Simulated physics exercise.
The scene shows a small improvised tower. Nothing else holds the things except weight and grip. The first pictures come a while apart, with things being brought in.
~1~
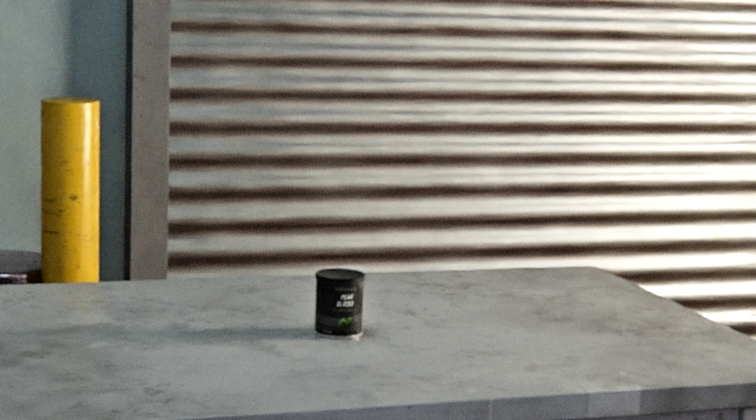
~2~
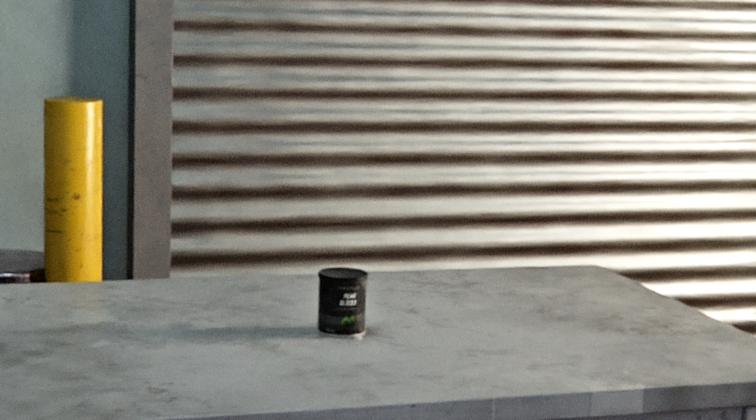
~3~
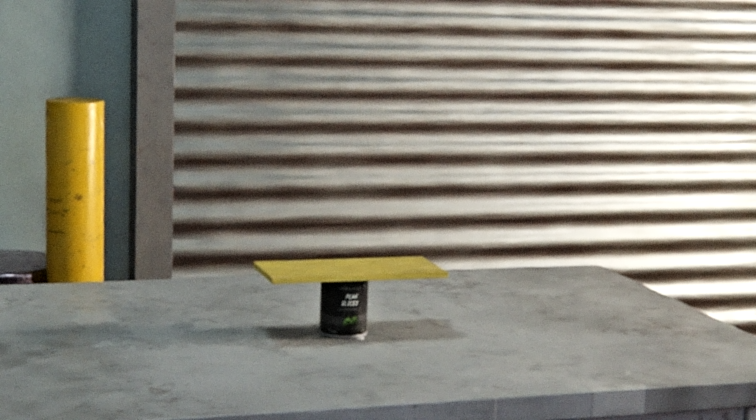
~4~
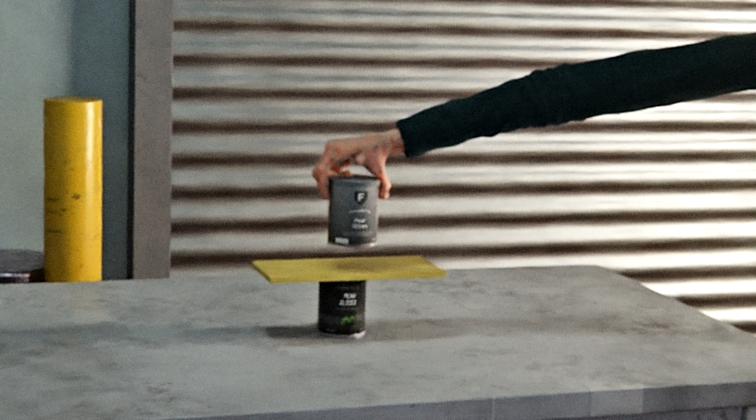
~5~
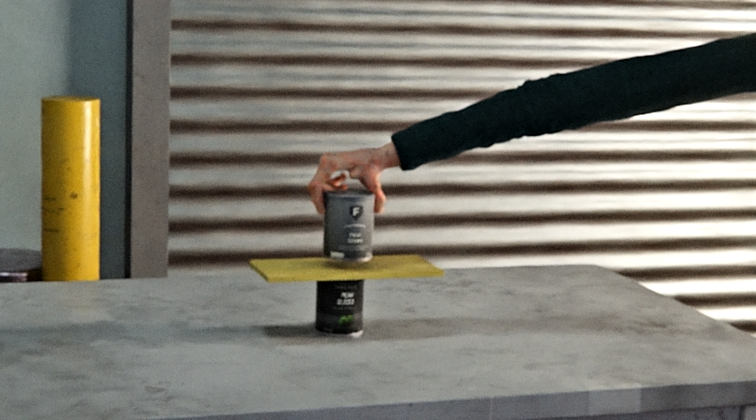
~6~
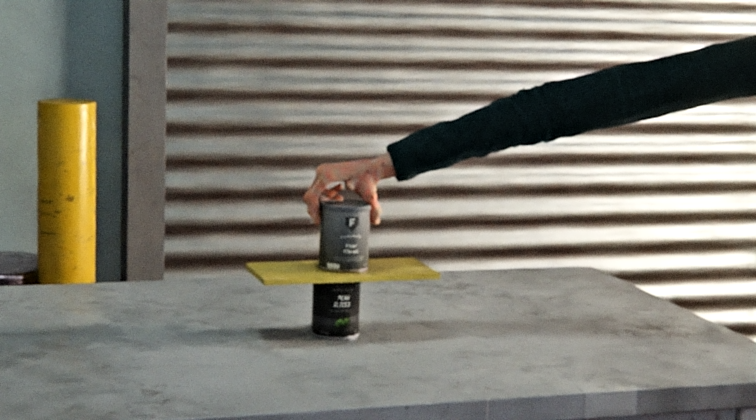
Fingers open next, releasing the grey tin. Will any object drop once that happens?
It never falters.
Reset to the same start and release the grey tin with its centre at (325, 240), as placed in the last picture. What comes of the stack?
What happens next is that it remains standing.
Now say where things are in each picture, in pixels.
The last thing is not in view yet, in the first picture.
The last thing is not in view yet, in the second picture.
The last thing is not in view yet; yellow board (350, 269), in the third picture.
Still above its spot; grey tin (353, 210); yellow board (348, 269), in the fourth picture.
Still above its spot; grey tin (348, 225); yellow board (346, 268), in the fifth picture.
Set down, still held; grey tin (344, 236); yellow board (342, 271), in the sixth picture.
Then, 0.70 s after the last picture, nothing has stirred.
Then, 1.70 s after the last picture, grey tin resting near (344, 236).
At rest, all 3 in place. Seen from the same camera at the end, grey tin near (344, 236). The stack holds.
